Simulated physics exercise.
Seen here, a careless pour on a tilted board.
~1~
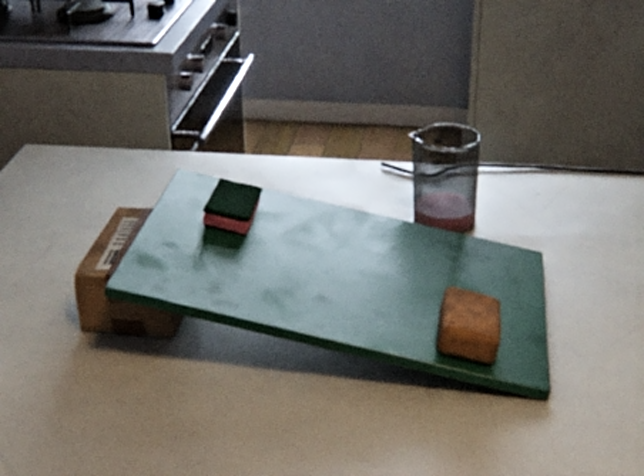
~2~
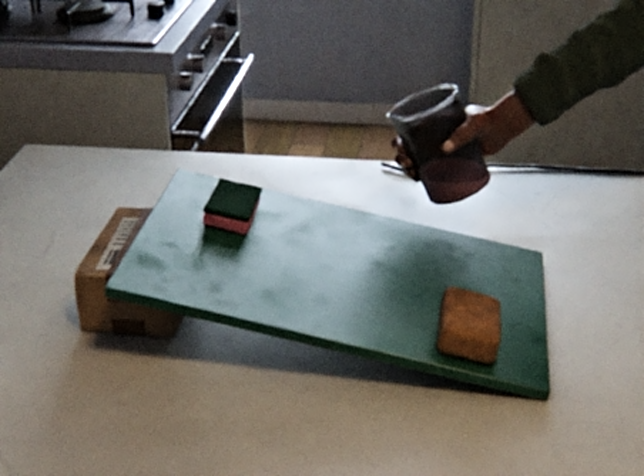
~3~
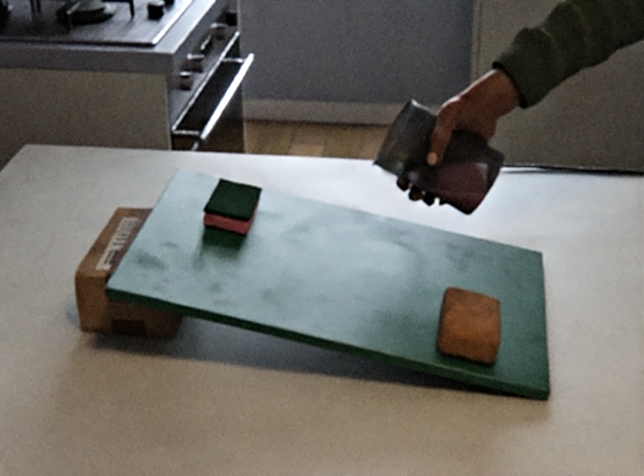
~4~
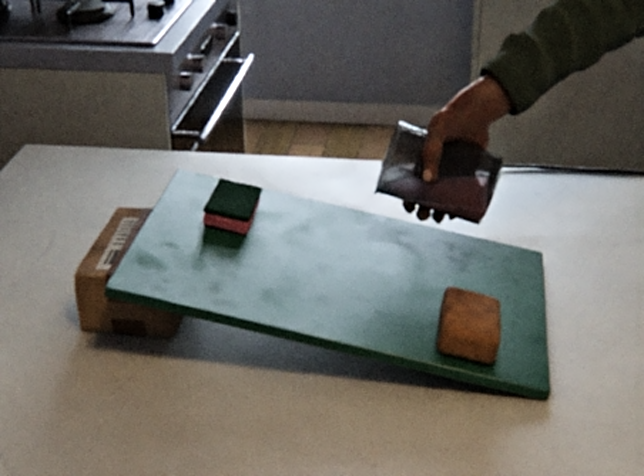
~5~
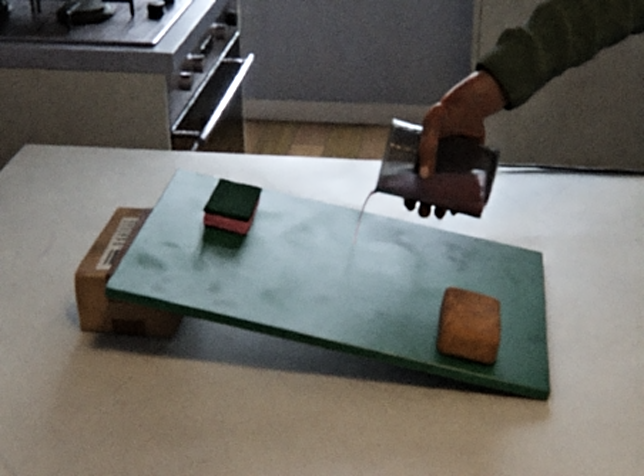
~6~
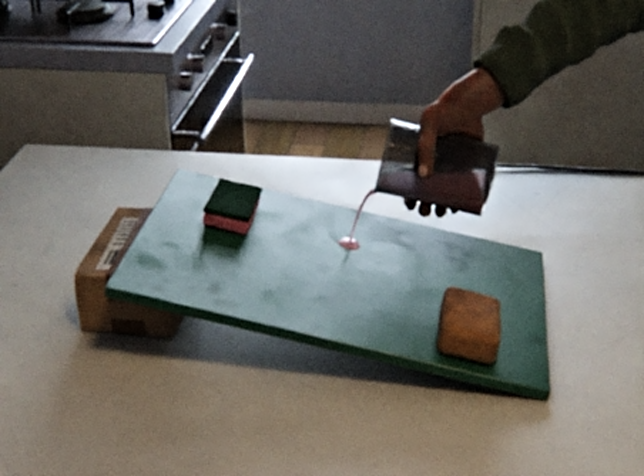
A hand lifted a beaker of reddish liquid from behind a sloping green board, tilted it to the left, and poured a thin stream onto the board between a sponge and a bread roll.
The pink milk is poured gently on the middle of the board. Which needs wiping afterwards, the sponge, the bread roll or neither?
The sponge remains untouched; the bread roll remains untouched.
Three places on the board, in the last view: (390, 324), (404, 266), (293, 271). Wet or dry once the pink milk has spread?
First not reached, second in the puddle, third clear of it.
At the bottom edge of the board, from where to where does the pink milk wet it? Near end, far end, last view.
It runs from (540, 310) to (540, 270).
Shortly, it runs down to the right; the sponge is still dry; the bread roll is still dry.
Then, it runs down to the right and off the end; the sponge is still dry; the bread roll is still dry.
At the finish, it runs down to the right and off the end; the sponge is still dry; the bread roll is still dry.
